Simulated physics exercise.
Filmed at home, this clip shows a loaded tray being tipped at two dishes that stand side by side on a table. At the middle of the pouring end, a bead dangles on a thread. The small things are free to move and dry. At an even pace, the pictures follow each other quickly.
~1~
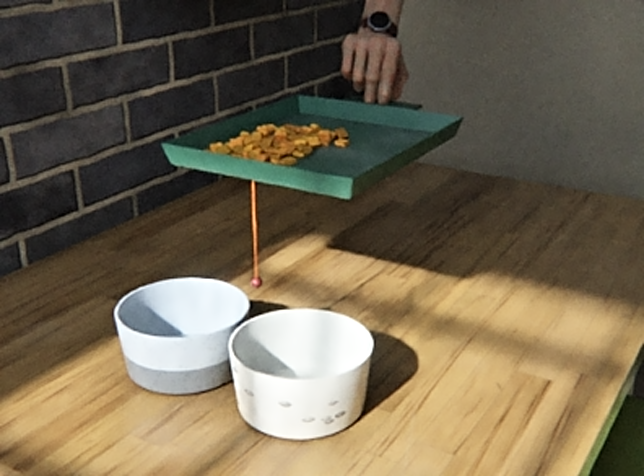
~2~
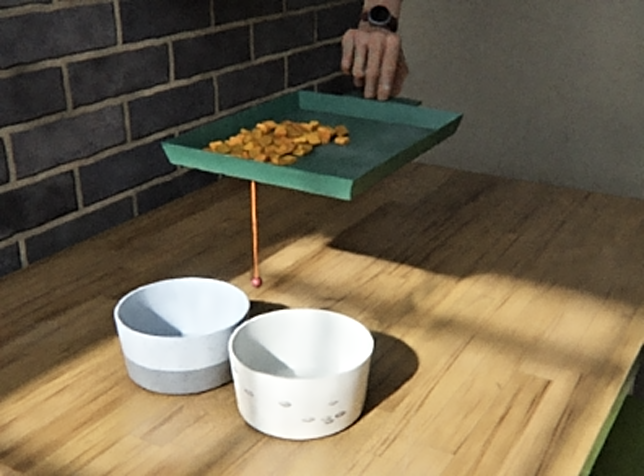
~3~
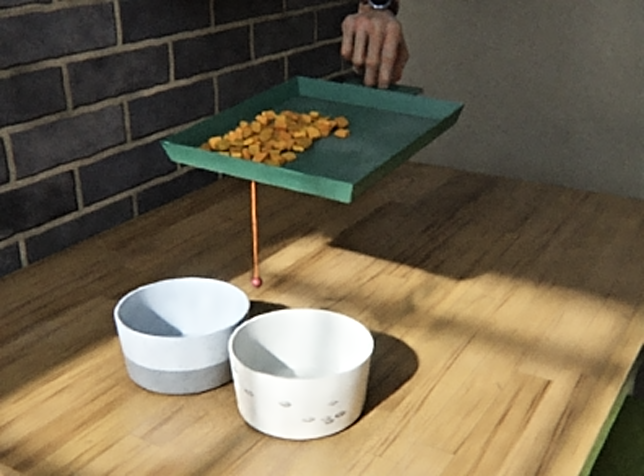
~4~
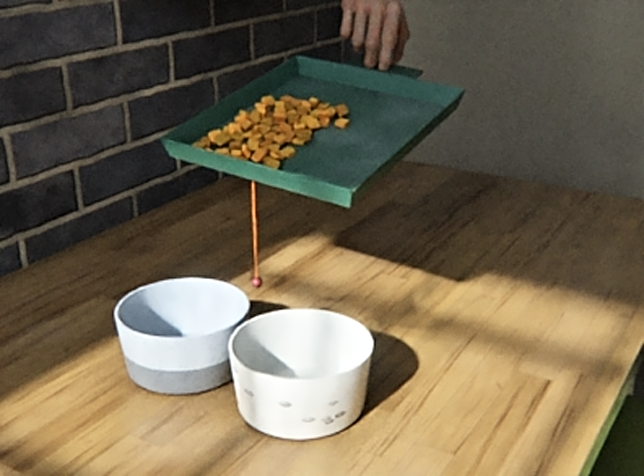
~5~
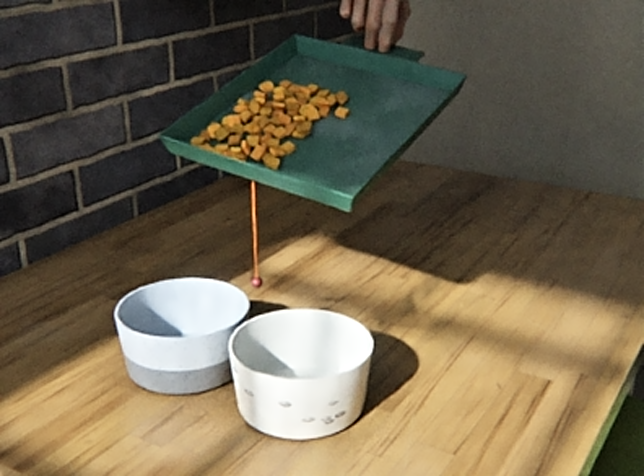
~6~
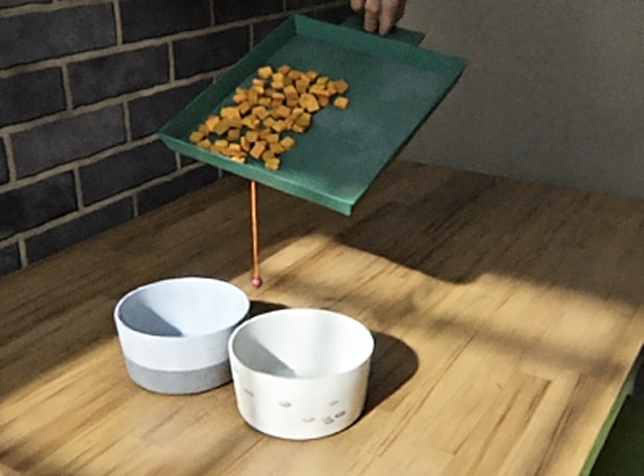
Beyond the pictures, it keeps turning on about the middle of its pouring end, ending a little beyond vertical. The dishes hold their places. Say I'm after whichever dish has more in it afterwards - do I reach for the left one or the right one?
Reach for the right one.
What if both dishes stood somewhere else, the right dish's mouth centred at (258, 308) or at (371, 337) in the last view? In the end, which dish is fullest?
First try: The rightmost dish. Second try: The rightmost dish.
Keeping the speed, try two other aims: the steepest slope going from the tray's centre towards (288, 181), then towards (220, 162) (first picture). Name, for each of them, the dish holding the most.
First: The dish at right. Second: The dish at left.
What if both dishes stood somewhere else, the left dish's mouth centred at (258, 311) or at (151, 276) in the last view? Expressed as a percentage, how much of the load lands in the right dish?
First placement: 30 per cent; second placement: 40 per cent.
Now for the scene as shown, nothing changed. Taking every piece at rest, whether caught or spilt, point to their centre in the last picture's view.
Somewhere around (319, 386) in the final view.
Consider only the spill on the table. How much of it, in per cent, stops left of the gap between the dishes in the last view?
Around 0 per cent, I reckon.
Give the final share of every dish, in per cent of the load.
So the left dish keeps 0 per cent, and the right one keeps 80 per cent.
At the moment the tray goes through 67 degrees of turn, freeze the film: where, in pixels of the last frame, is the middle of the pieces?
Near (280, 175).
Soon after the last picture, tray tipped steeply; nearly all on the tray; a stray few in the air.
A little later, tray tipped past a quarter turn; a small part on the tray; about two thirds in the right dish; a stray few in the left dish; a small part outside both; about a quarter in the air.
Later still, tray tipped past a quarter turn; most in the right dish; a stray few in the left dish; about a quarter outside both; a stray few in the air.
At rest, tray tipped past a quarter turn; most in the right dish; a stray few in the left dish; about a quarter outside both; a stray few in the air.
